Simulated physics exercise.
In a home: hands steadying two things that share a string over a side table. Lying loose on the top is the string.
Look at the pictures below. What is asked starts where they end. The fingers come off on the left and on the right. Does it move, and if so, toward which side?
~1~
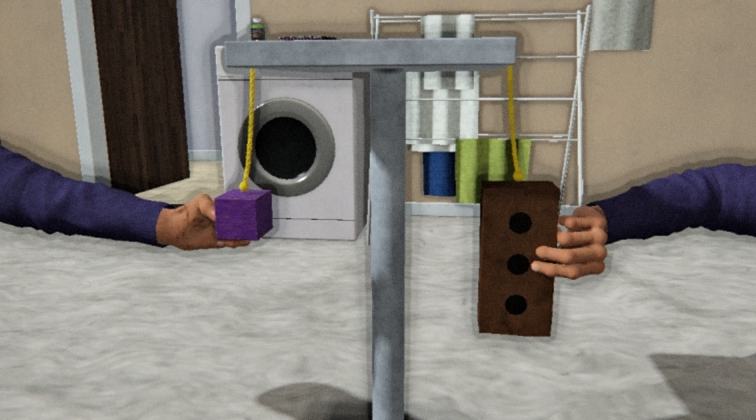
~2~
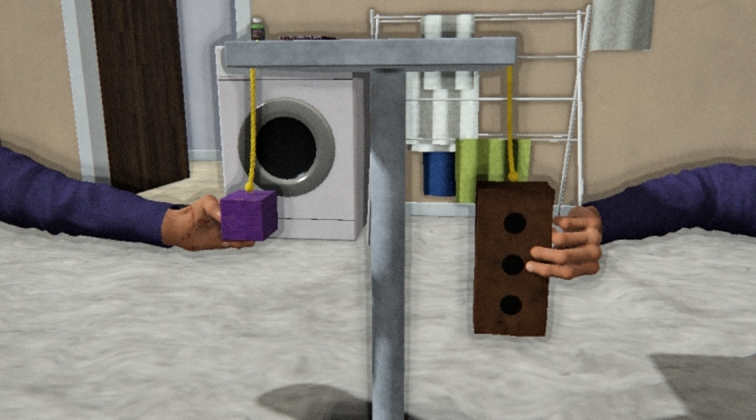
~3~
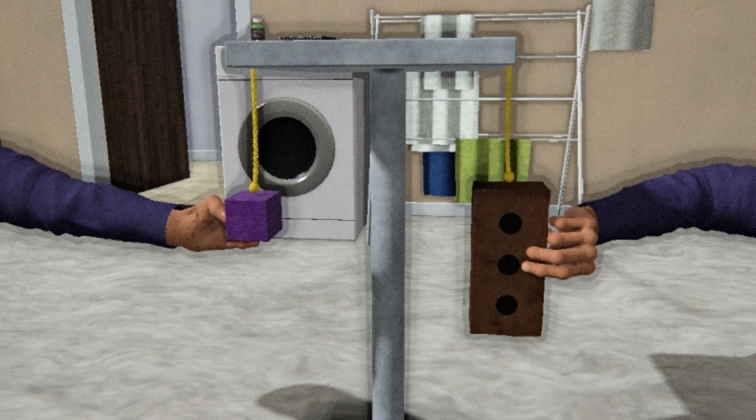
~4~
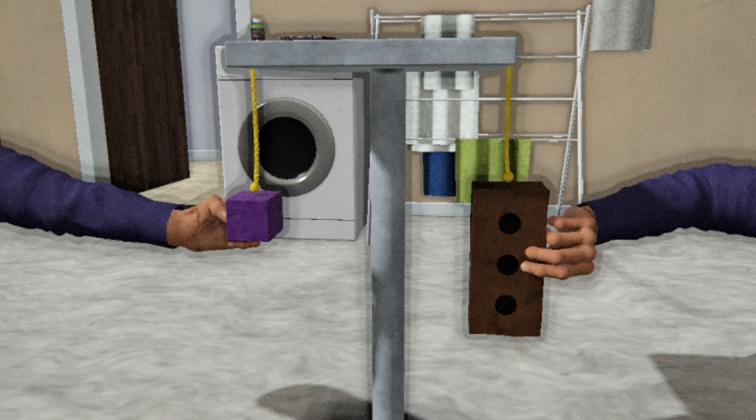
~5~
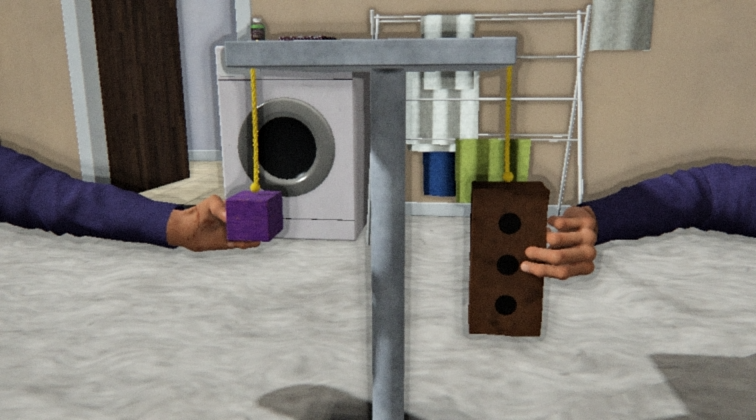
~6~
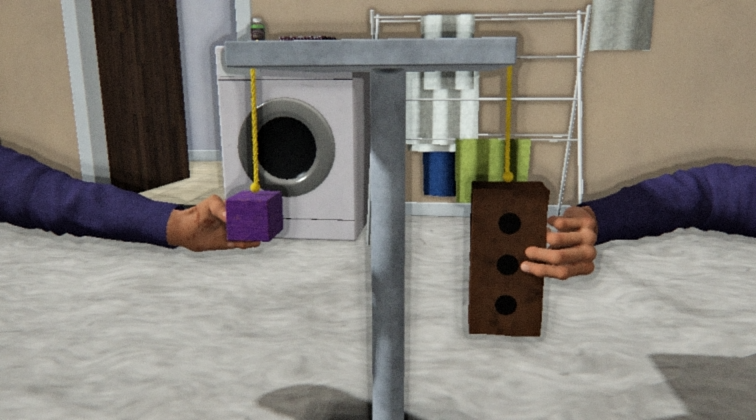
Watch this: It heads off rightwards.
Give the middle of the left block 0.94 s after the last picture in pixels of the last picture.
(698, 143), roughly.
Then, 0.56 s later than the last view, left block pulled up onto the top near (278, 7); right brick lower.
Then, 0.94 s later than the last view, left block higher near (699, 143); right brick down on the floor.
Finally, left block down on the floor; right brick down on the floor. The string slides rightwards.
